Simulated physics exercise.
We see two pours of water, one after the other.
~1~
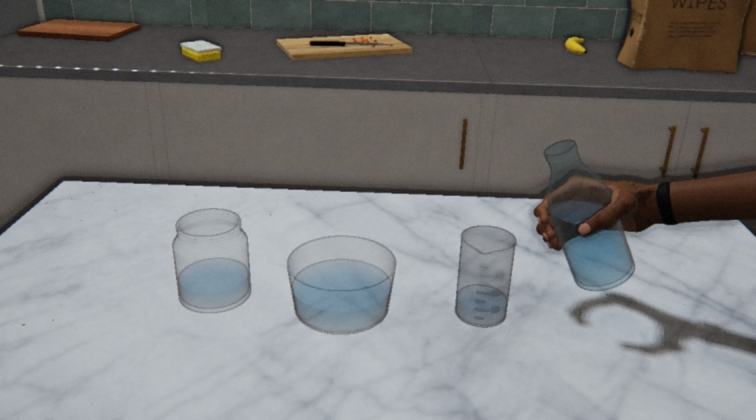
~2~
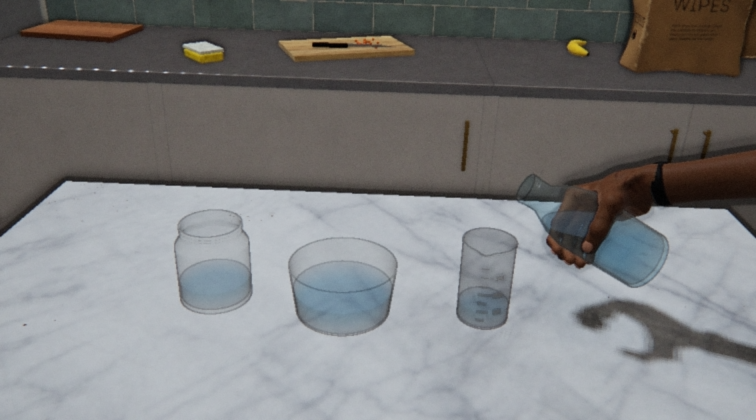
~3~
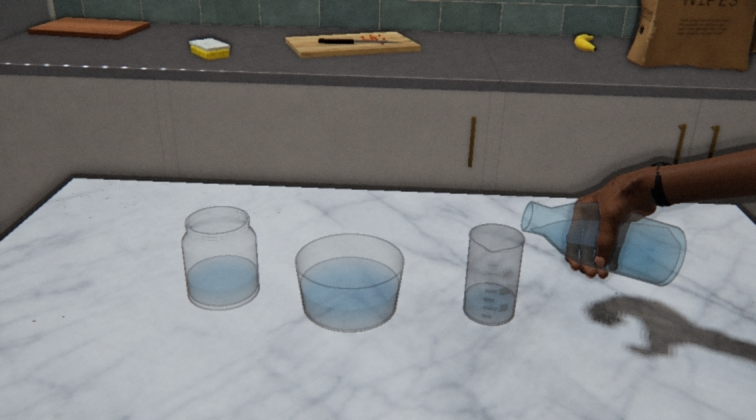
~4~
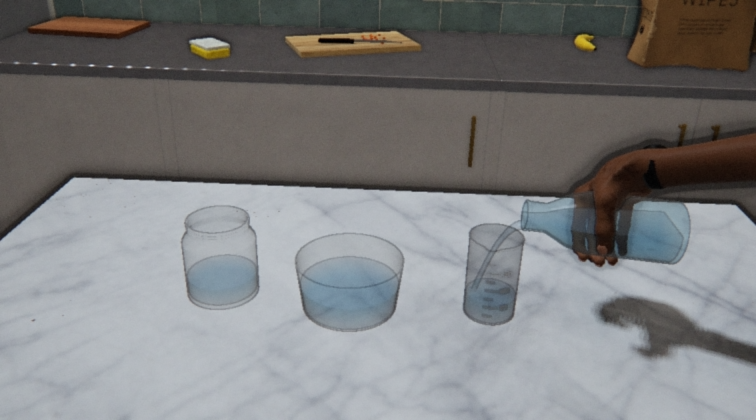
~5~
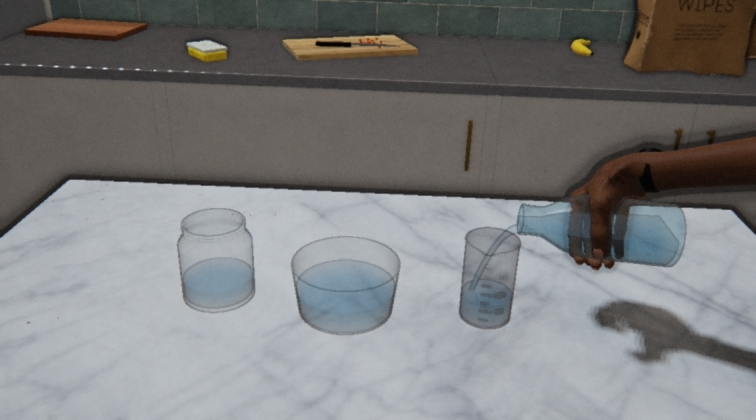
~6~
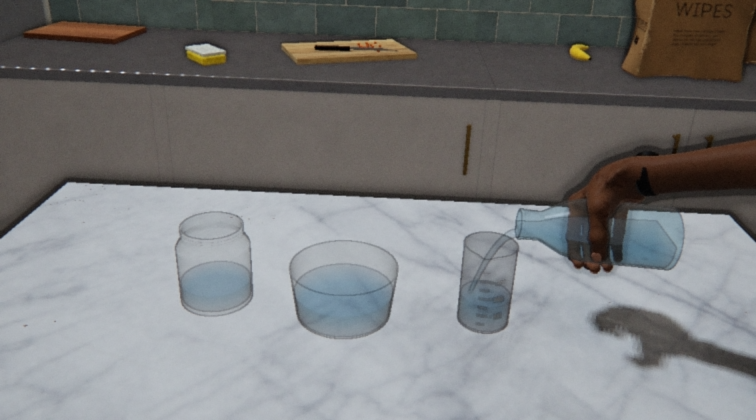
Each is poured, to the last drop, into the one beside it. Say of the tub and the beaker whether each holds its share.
The tub takes it all and the beaker runs over.
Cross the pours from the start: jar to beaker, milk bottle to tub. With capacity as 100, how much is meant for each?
In turn 60 and 90 per cent.
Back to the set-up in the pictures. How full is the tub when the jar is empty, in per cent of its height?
Near 65 in a hundred.
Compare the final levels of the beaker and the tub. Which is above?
It is the beaker on the right.
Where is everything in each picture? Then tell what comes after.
In the first frame, the milk bottle is picked up; milk bottle (582, 210) tipped 25° with all of its load; jar (212, 257) about a quarter full; beaker (484, 275) about a quarter full; tub (342, 284) about half full.
In the second frame, the milk bottle leans over the beaker; milk bottle (585, 224) tipped 60° with all of its load; beaker about a quarter full, surface at (483, 300).
In the third frame, the milk bottle leans over the beaker; milk bottle (596, 236) tipped 75° with all of its load; beaker (493, 274) about a quarter full.
In the fourth frame, the water is flowing; milk bottle (597, 224) tipped 85° with nearly all of its load; beaker about a quarter full, surface at (490, 292).
In the fifth frame, the water is flowing; milk bottle (593, 227) tipped 85° with nearly all of its load; tub (346, 284) about half full.
In the sixth frame, the water is flowing; milk bottle (592, 231) tipped 85° with nearly all of its load; jar about a quarter full, surface at (216, 279); beaker about a third full, surface at (485, 294); tub about half full, surface at (344, 289).
Next, the beaker is about three quarters full.
After that, the beaker is full to the brim with a puddle round it.
Finally, the tub is about two thirds full; the beaker is full to the brim with a puddle round it.
